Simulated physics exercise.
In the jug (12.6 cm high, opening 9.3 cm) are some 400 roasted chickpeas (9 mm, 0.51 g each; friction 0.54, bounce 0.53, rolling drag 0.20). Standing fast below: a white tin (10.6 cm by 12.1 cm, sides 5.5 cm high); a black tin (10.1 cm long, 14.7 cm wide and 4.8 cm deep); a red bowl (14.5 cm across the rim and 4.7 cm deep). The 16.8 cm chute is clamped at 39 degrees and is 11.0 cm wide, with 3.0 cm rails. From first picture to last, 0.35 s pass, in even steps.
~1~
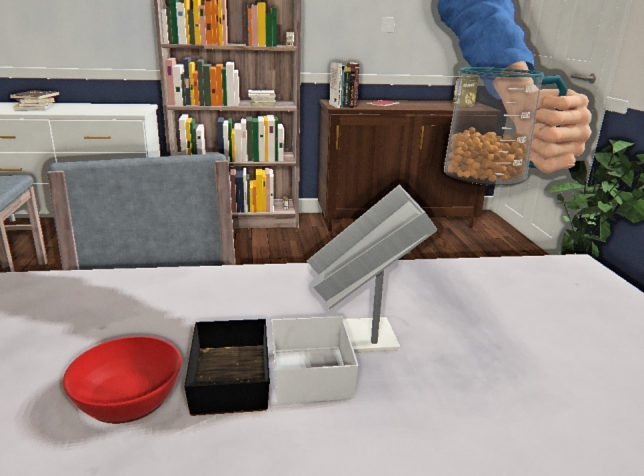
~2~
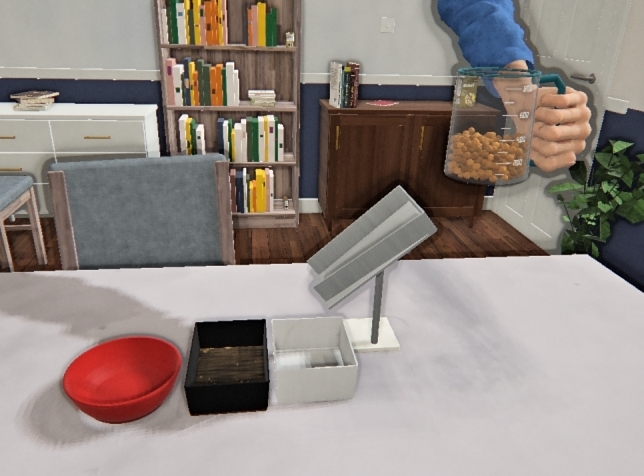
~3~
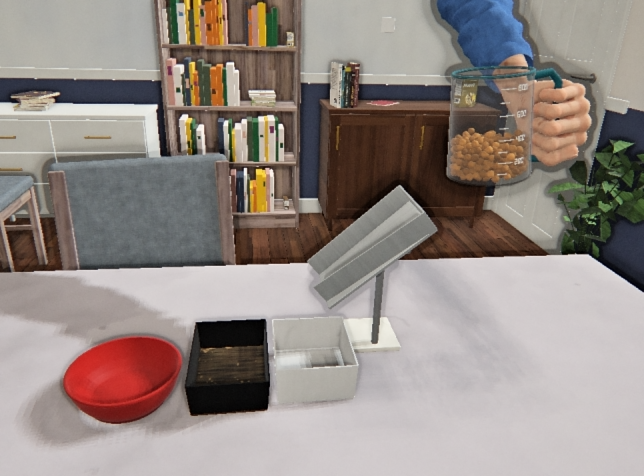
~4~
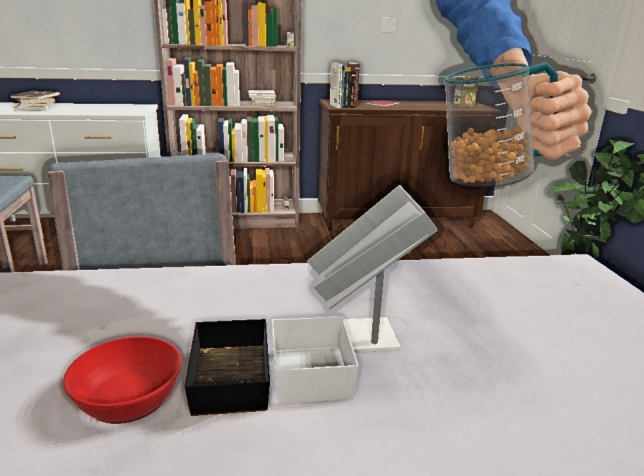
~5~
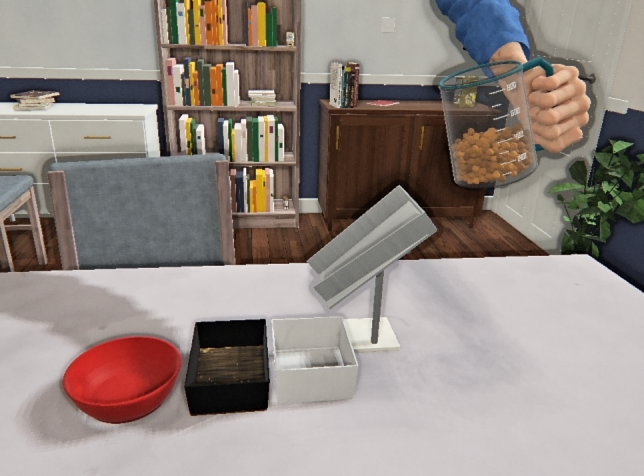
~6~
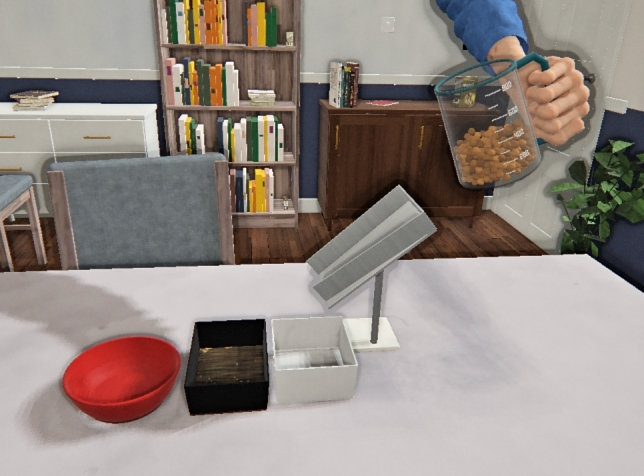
In this clip, a hand holds a clear jug partly filled with roasted chickpeas and gradually tilts it to the left, above a table with a raised grey chute, a white tin, a black tin and a red bowl.
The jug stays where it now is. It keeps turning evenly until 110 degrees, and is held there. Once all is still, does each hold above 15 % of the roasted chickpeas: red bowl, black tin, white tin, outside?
Red bowl no, black tin no, white tin no, outside yes.
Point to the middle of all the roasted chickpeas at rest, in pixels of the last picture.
At about (459, 368).
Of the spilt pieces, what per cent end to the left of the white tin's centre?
Roughly 0 per cent.
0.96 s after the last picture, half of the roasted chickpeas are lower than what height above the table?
Some 36 cm.
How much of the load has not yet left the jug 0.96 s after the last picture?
Roughly 100 per cent.
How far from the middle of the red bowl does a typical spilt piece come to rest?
About 50 cm.
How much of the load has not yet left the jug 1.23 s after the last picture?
Roughly 85 per cent.
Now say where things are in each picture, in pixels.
In the first picture, jug at (497, 93); tilt 0 degrees; moved 0.0 cm; lip at (464, 71); top of the load at (491, 136); white tin at (312, 341); black tin at (229, 349); red bowl at (124, 367).
In the second picture, jug at (496, 93); tilt 2 degrees; moved 0.1 cm; lip at (462, 73); top of the load at (489, 135).
In the third picture, jug at (491, 95); tilt 7 degrees; moved 0.3 cm; low side left; lip at (455, 76); top of the load at (465, 135).
In the fourth picture, jug at (487, 97); tilt 13 degrees; moved 0.6 cm; low side left; lip at (448, 81); top of the load at (507, 133).
In the fifth picture, jug at (483, 100); tilt 19 degrees; moved 0.7 cm; low side left; lip at (443, 87); top of the load at (491, 131).
In the sixth picture, jug at (481, 102); tilt 24 degrees; moved 0.7 cm; low side left; lip at (438, 92); top of the load at (527, 129); white tin at (312, 341); black tin at (229, 349); red bowl at (124, 367).
Then, 0.37 s after the last picture, tilt 56 degrees; jug 100 %; middle of all pieces near (507, 143).
Then, 0.68 s after the last picture, tilt 82 degrees; jug 100 %; middle of all pieces near (510, 136).
Then, 0.96 s after the last picture, tilt 105 degrees; jug 100 %; middle of all pieces near (505, 135).
Then, 1.23 s after the last picture, tilt 110 degrees; jug 85 %, slope 15 %; middle of all pieces near (485, 155).
In the end, black tin 0 %, white tin 0 %, jug 20 %, slope 5 %, red bowl 0 %, outside 75 %.
